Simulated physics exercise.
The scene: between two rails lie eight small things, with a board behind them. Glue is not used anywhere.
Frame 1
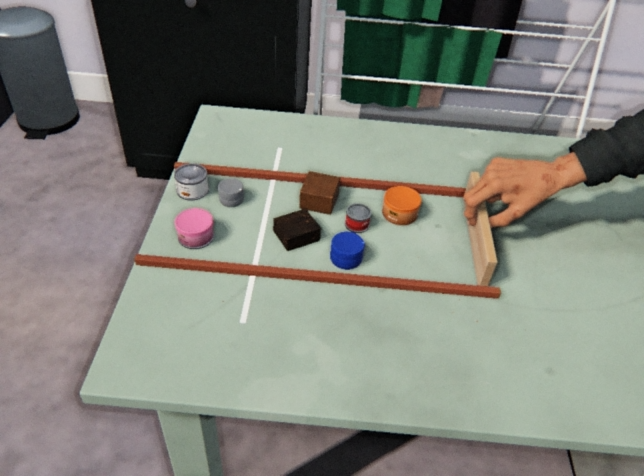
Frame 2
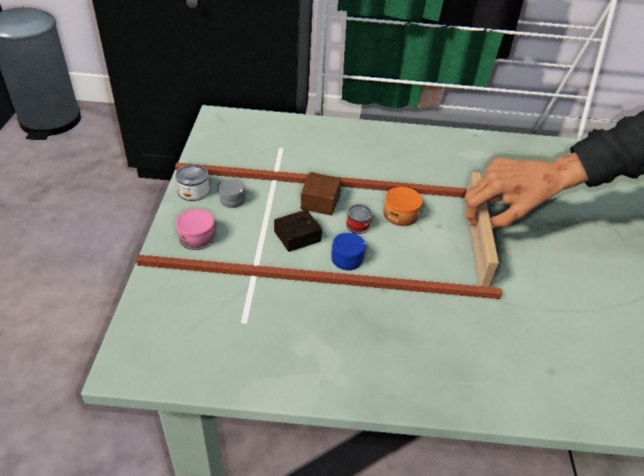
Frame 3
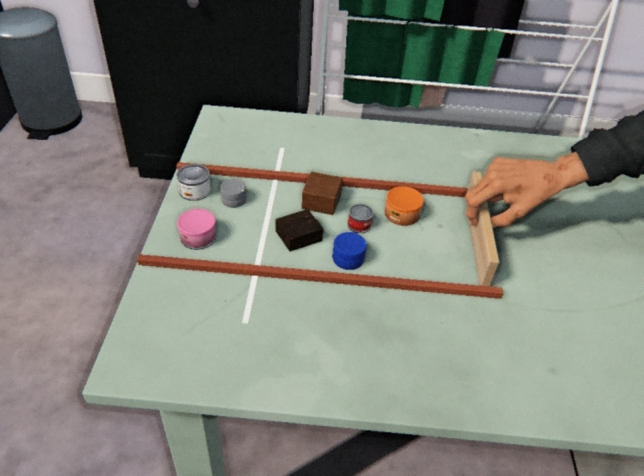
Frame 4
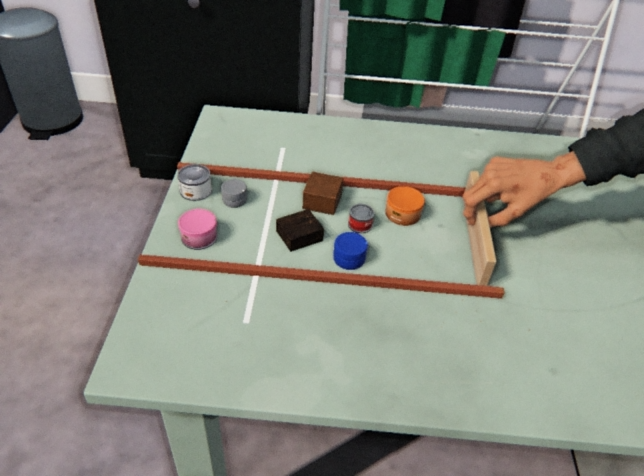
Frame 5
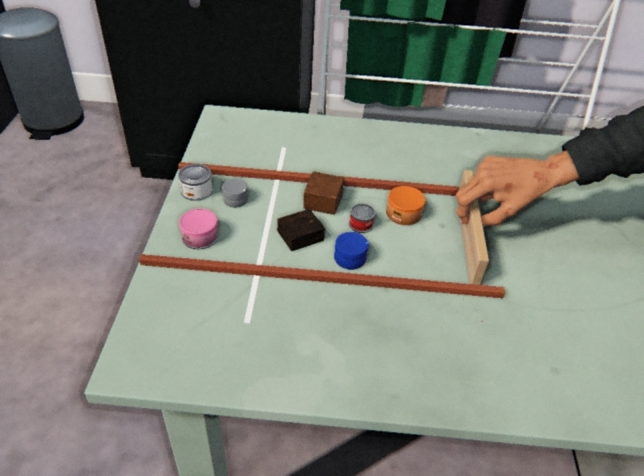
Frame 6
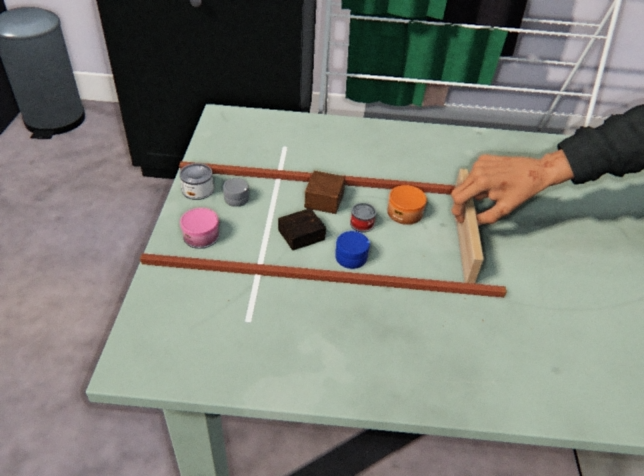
To begin with, a hand holds a wooden board upright at the right end of two reddish rails on a pale green table, with small pots, tins and blocks lying between them. The hand then slides the board slightly left, while the small objects stay in place around the white line.
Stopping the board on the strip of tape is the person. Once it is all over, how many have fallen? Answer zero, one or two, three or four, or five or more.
When it is over, zero have fallen.
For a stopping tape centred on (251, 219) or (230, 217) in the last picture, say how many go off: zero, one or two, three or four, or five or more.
First tape: None. Second tape: Either one or two.
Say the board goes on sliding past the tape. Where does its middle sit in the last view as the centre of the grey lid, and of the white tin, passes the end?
I'd say about (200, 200) for the first one and about (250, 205) for the second.
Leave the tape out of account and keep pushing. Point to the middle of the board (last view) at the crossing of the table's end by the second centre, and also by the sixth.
At the first moment about (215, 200), at the next about (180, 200).
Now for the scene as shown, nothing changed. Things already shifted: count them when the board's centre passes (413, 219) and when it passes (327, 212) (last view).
At the first place 1, at the second 5.
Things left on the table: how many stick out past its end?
Expected count: 0.
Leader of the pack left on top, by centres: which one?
White tin.
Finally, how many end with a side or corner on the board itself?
I count 3 of them.
Soon after, none off yet; white tin at rest near (197, 182); pink pot at rest near (200, 228); grey lid at rest near (236, 193).
After that, none off yet; white tin at rest near (197, 182); pink pot at rest near (200, 228); grey lid displaced about its own width near (219, 194).
In the end, the number that fall off is zero.
